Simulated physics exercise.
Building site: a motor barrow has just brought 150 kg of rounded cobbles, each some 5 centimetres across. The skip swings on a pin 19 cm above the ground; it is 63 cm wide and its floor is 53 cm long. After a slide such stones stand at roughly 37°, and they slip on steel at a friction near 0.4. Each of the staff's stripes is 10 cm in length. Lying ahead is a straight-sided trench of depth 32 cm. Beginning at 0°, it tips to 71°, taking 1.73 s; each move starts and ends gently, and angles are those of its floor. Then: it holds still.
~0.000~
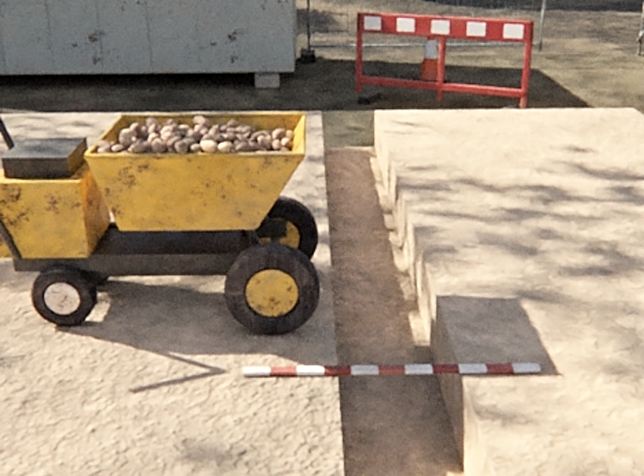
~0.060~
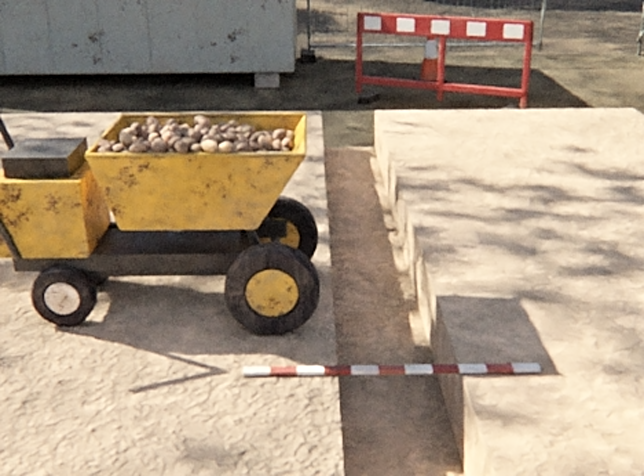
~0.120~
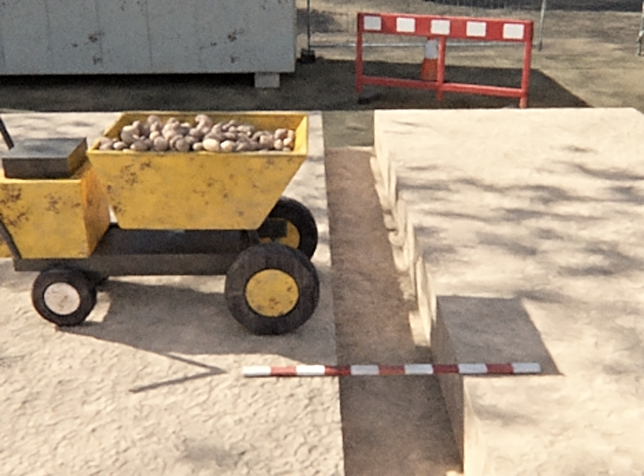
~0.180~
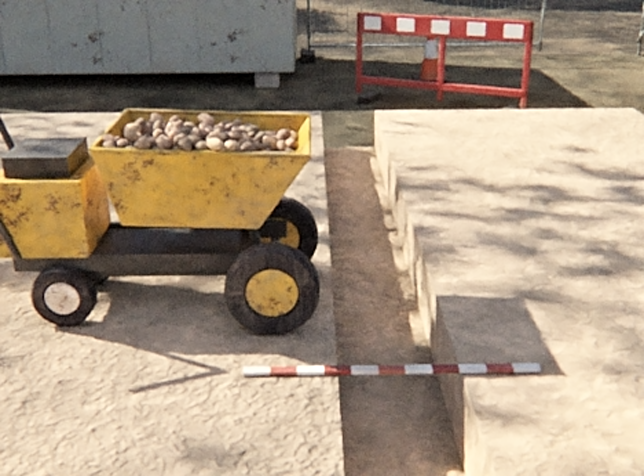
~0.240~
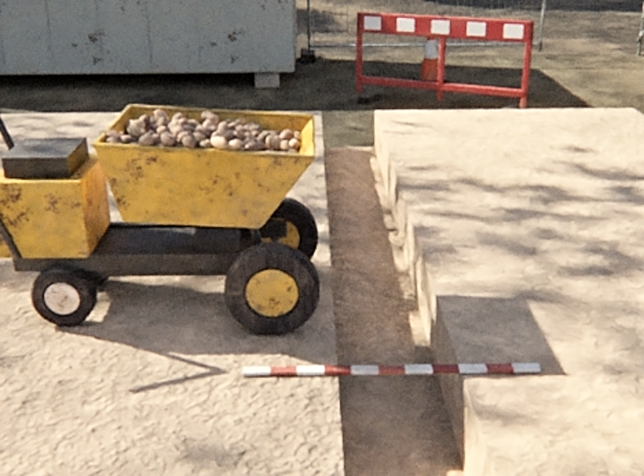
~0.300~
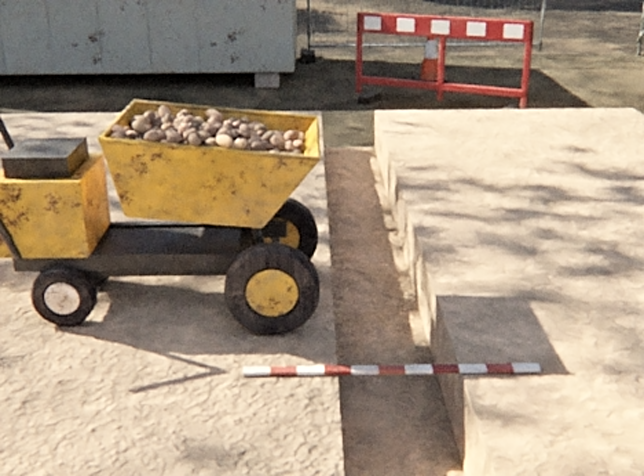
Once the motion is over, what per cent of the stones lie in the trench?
52 %.
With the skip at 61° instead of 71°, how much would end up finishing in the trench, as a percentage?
Some 30% would finish there.
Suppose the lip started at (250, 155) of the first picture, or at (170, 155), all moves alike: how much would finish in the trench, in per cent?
Near 95 and near 85 percent.
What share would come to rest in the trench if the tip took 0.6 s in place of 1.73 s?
In that case, around 25%.
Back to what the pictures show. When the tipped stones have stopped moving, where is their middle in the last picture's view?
Their centre sits close to (432, 304).
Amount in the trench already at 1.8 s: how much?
I'd put it near 10 per cent.
After 1.3 s the floor is at 60°; 98 % in the skip, 2 % in the trench; the foremost stones are at (442, 264).
After 1.8 s the floor is at 71°; 56 % in the skip, 9 % in the trench, 34 % past the trench; the foremost stones are at (586, 308).
After 2.2 s the floor is at 71°; 32 % in the skip, 19 % in the trench, 49 % past the trench; the foremost stones are past the picture's edge.
After 4.1 s the floor is at 71°; 0 % in the skip, 52 % in the trench, 48 % past the trench; the foremost stones are past the picture's edge.
